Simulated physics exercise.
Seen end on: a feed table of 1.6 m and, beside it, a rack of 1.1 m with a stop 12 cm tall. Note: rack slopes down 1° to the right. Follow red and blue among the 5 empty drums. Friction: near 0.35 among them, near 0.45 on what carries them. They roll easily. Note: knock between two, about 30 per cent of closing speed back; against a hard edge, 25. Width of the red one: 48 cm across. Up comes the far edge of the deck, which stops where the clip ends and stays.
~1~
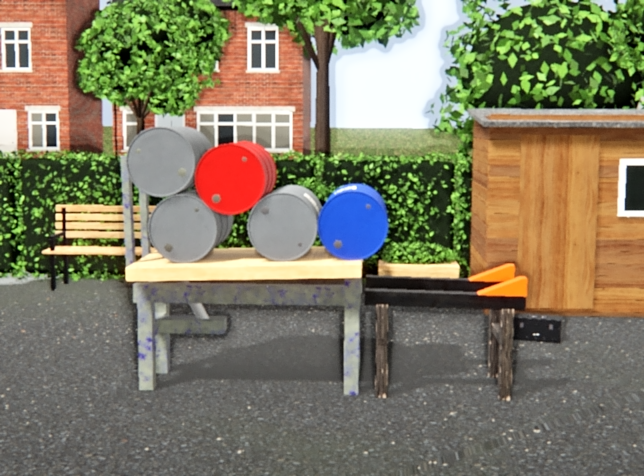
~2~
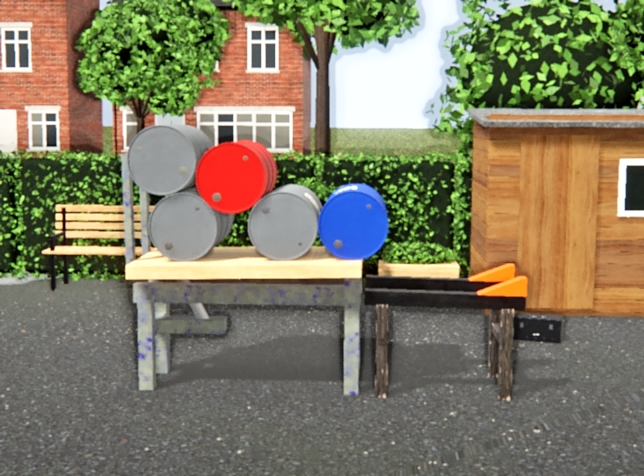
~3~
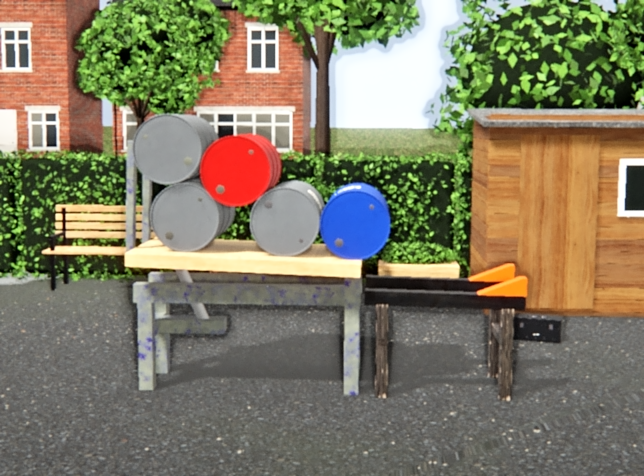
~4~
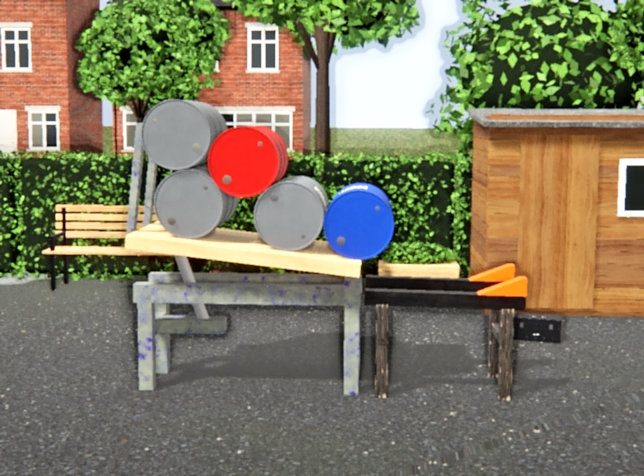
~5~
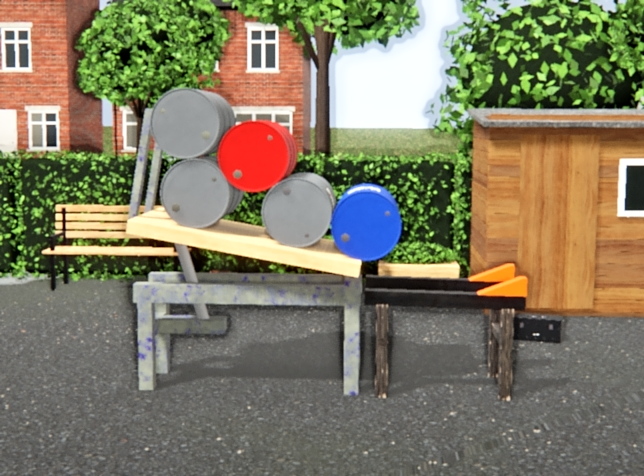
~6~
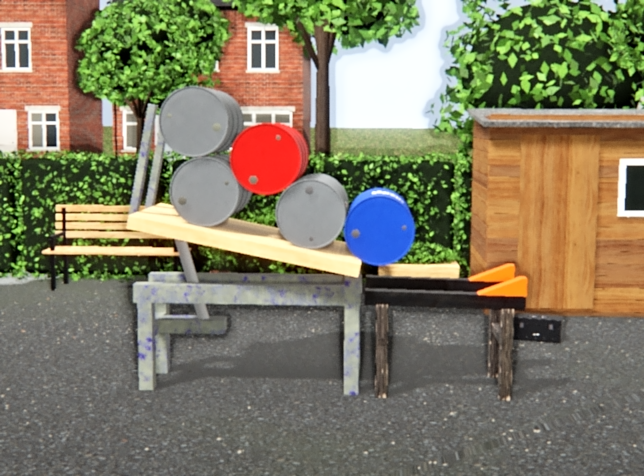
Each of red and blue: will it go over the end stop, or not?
Verdict: Red does not; blue does so.
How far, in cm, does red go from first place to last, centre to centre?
Red shifts something like 140.
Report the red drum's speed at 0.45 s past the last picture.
Close to 0.9 m/s at that moment.
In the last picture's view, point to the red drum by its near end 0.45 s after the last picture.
Position: About (305, 192).
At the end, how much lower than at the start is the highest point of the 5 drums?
Some 30 centimetres.
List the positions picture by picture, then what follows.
The first picture shows red (230, 179), blue (353, 226); deck tilted 2° back; stop top at (525, 280).
The second picture shows red (230, 178), blue (353, 226); deck tilted 1° back.
The third picture shows red (235, 171), blue (355, 226); deck tilted 2° to the rack.
The fourth picture shows red (243, 162), blue (359, 226); deck tilted 6° to the rack.
The fifth picture shows red (253, 157), blue (366, 227); deck tilted 10° to the rack.
The sixth picture shows red (265, 159), blue (379, 231); deck tilted 11° to the rack.
Then, 0.5 s past the sixth picture, red is up on others, 45 cm from the hinge, rolling right; blue is on the rack, 65 cm from the rack's far end, rolling right; 0 of 5 over the stop.
Then, 1.0 s past the sixth picture, red is on the deck, 15 cm from the hinge, rolling right; blue is on the rack, 20 cm from the rack's far end, rolling right; 0 of 5 over the stop.
Then, 1.5 s past the sixth picture, red is on the rack, 85 cm from the rack's far end, rolling right; blue is beyond the stop and falling; 1 of 5 over the stop.
Finally (4.1 s after the last picture), red is on the rack, 75 cm from the rack's far end; blue is beyond the stop, on the ground; 1 of 5 over the stop.
